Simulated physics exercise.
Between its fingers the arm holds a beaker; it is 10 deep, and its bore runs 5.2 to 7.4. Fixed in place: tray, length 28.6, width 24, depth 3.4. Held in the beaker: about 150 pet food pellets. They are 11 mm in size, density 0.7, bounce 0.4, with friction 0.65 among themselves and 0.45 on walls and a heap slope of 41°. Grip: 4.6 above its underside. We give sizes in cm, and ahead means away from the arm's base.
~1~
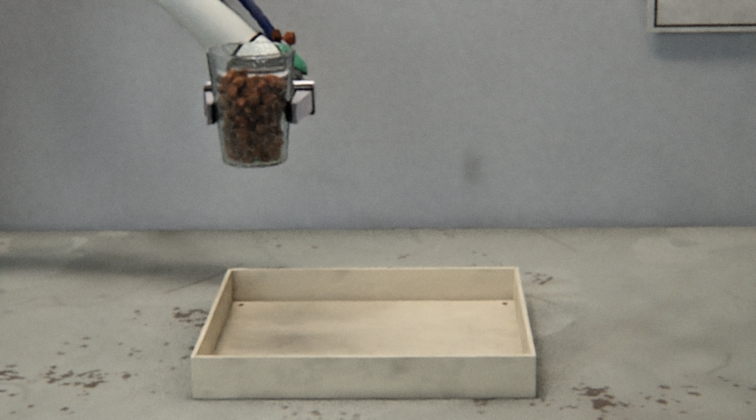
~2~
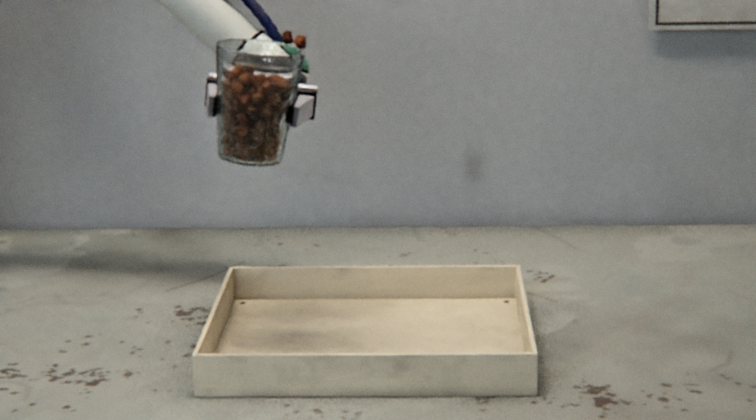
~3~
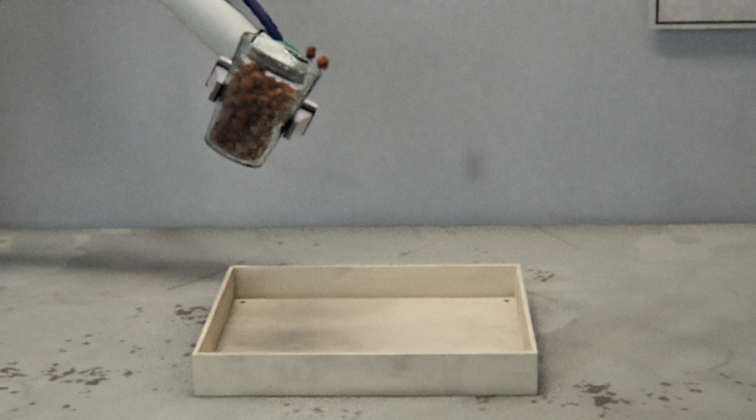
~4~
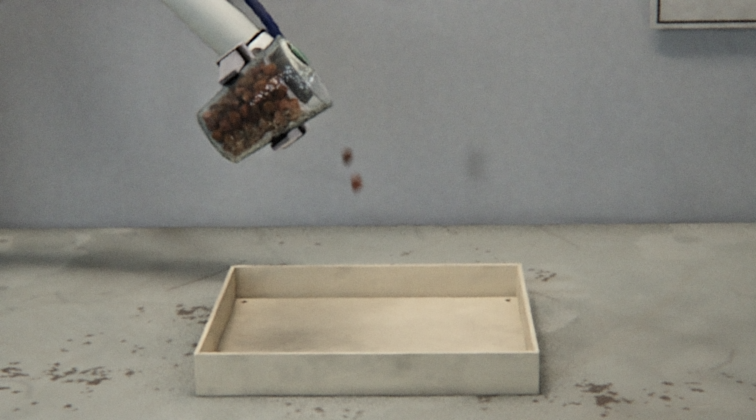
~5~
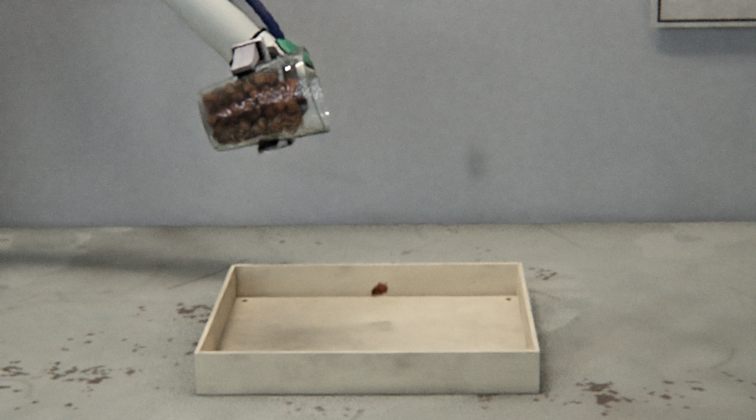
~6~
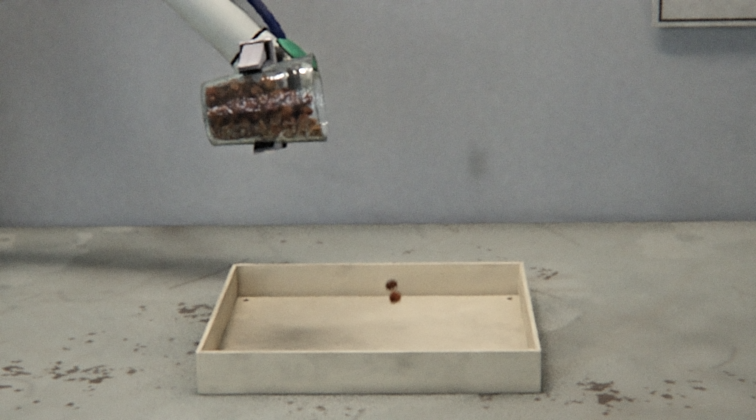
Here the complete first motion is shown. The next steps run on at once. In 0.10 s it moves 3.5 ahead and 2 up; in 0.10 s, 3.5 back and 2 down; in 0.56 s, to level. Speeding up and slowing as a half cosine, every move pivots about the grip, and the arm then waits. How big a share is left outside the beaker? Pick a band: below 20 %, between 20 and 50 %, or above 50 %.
The share falls above 50 %.
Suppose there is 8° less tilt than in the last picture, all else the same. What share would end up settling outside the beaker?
It would be near 60 per cent.
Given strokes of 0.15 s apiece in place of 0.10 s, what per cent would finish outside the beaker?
Then about 30 per cent.
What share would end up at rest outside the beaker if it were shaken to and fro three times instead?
That would give close to 100 percent.
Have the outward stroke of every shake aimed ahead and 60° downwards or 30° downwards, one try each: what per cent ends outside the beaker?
First try about 10 %, second try about 25 %.
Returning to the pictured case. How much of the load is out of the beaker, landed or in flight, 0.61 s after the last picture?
My estimate is roughly 75 % gone.
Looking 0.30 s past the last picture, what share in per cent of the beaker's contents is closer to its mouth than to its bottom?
I'd say close to 100 per cent.
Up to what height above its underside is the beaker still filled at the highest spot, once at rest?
Roughly 4.0 centimetres.
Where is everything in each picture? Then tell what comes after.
The first picture shows the beaker middle at (253, 107), level; upper third of the load around (251, 91), from x 220 to 290, top at y 35; 147 in the beaker.
The second picture shows the beaker middle at (255, 105), tilted 8° forward; upper third of the load around (255, 89), from x 225 to 300, top at y 40.
The third picture shows the beaker middle at (257, 105), tilted 28° forward; upper third of the load around (257, 91), from x 215 to 325, top at y 55; 145 in the beaker, 2 in flight or on a rim.
The fourth picture shows the beaker middle at (260, 106), tilted 54° forward; upper third of the load around (259, 92), from x 210 to 355, top at y 70; 145 in the beaker, 2 in flight or on a rim.
The fifth picture shows the beaker middle at (261, 106), tilted 74° forward; upper third of the load around (257, 93), from x 210 to 380, top at y 80; 145 in the beaker, 2 in the tray.
The sixth picture shows the beaker middle at (262, 106), tilted 82° forward; upper third of the load around (250, 96), from x 210 to 395, top at y 80; 145 in the beaker, 2 in the tray.
Then, 0.30 s on, tilted 75° forward, highest piece 23 above the table; 85 in the tray, 38 in the beaker, 24 in flight or on a rim.
Then, 0.61 s on, tilted 14° forward, highest piece 23 above the table; 110 in the tray, 37 in the beaker.
Then, 0.96 s on, level, highest piece 23 above the table; 110 in the tray, 37 in the beaker.
Then, 2.01 s on, level, highest piece 23 above the table; 110 in the tray, 37 in the beaker.
In the end, 110 in the tray, 37 in the beaker. That is 75 % outside the beaker.
